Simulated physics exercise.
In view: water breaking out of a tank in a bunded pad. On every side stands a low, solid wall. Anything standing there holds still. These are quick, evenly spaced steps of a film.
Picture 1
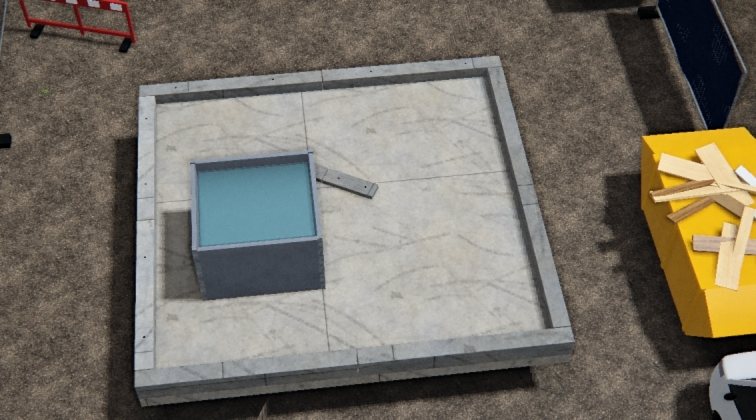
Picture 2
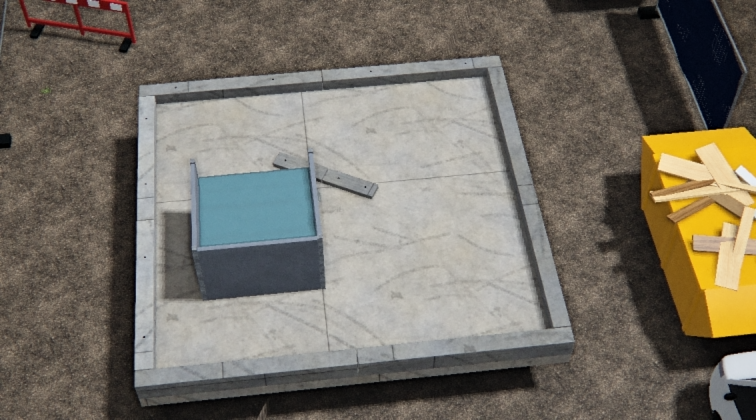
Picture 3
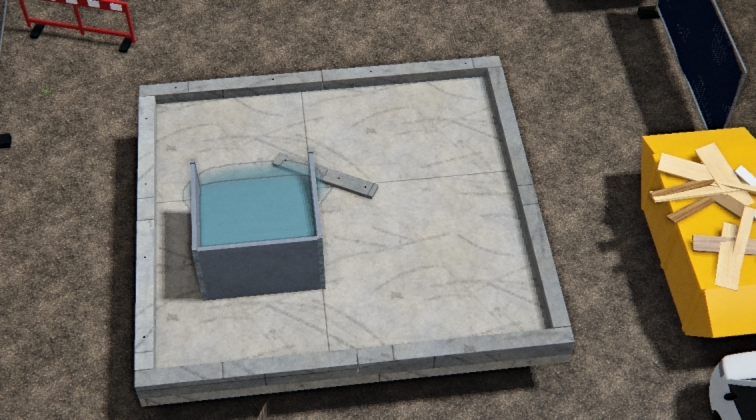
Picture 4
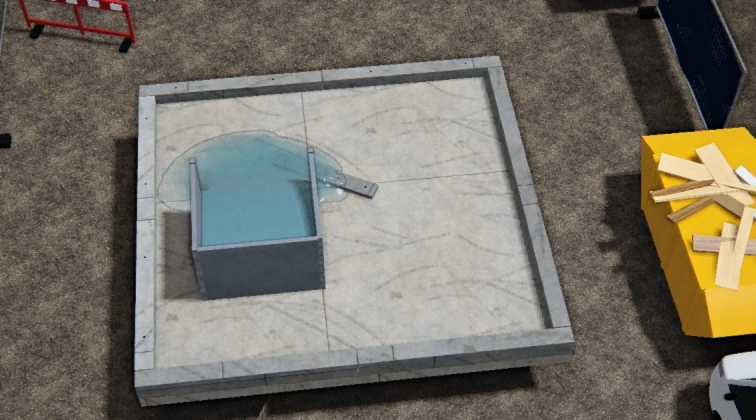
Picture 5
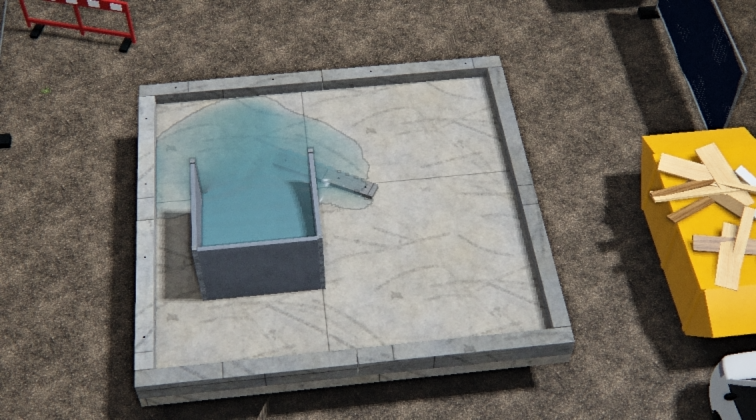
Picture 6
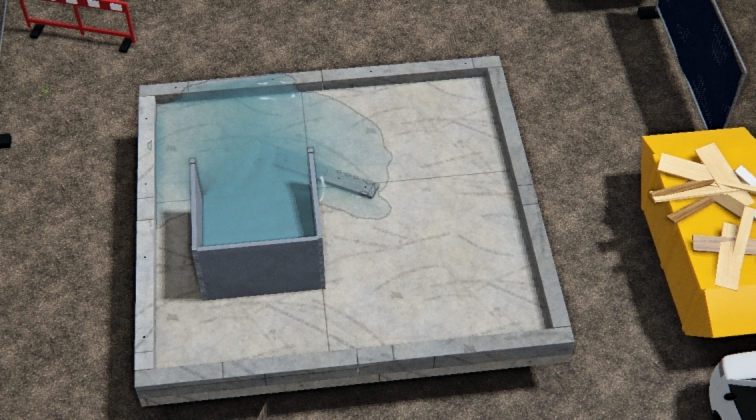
A grey tank on a walled pad losing its far side, blue water pouring out and spreading across the slab around a plank.
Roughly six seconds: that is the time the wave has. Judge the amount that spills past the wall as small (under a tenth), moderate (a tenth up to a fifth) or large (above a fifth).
It is large.
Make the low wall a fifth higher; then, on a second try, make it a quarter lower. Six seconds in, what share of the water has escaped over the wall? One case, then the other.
Lab note: Try one 22 percent; try two 42 percent.
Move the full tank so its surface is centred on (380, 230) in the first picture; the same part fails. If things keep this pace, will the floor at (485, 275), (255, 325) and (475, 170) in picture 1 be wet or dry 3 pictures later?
Untouched, untouched, soaked.
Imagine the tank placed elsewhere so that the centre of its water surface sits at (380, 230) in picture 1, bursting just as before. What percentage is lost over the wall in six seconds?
Near 20 in a hundred, I reckon.
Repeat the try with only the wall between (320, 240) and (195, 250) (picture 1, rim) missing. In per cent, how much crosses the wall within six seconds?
Roughly 46 %.
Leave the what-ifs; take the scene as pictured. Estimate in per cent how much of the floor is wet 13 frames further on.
50 %, roughly.
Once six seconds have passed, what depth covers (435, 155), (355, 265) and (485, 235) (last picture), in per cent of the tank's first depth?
The depths come to near 8, 2 and 6 per cent respectively.
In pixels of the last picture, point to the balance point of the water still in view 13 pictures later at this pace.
It is near (288, 156).
A moment on, water covers 35 % of the floor; the low wall has let 3 % over.
Next, water covers 40 % of the floor; the low wall has let 8 % over.
Then, water covers 45 % of the floor; the low wall has let 26 % over.
Later, water covers 65 % of the floor; the low wall has let 28 % over.
In the end, water covers 80 % of the floor; the low wall has let 29 % over.
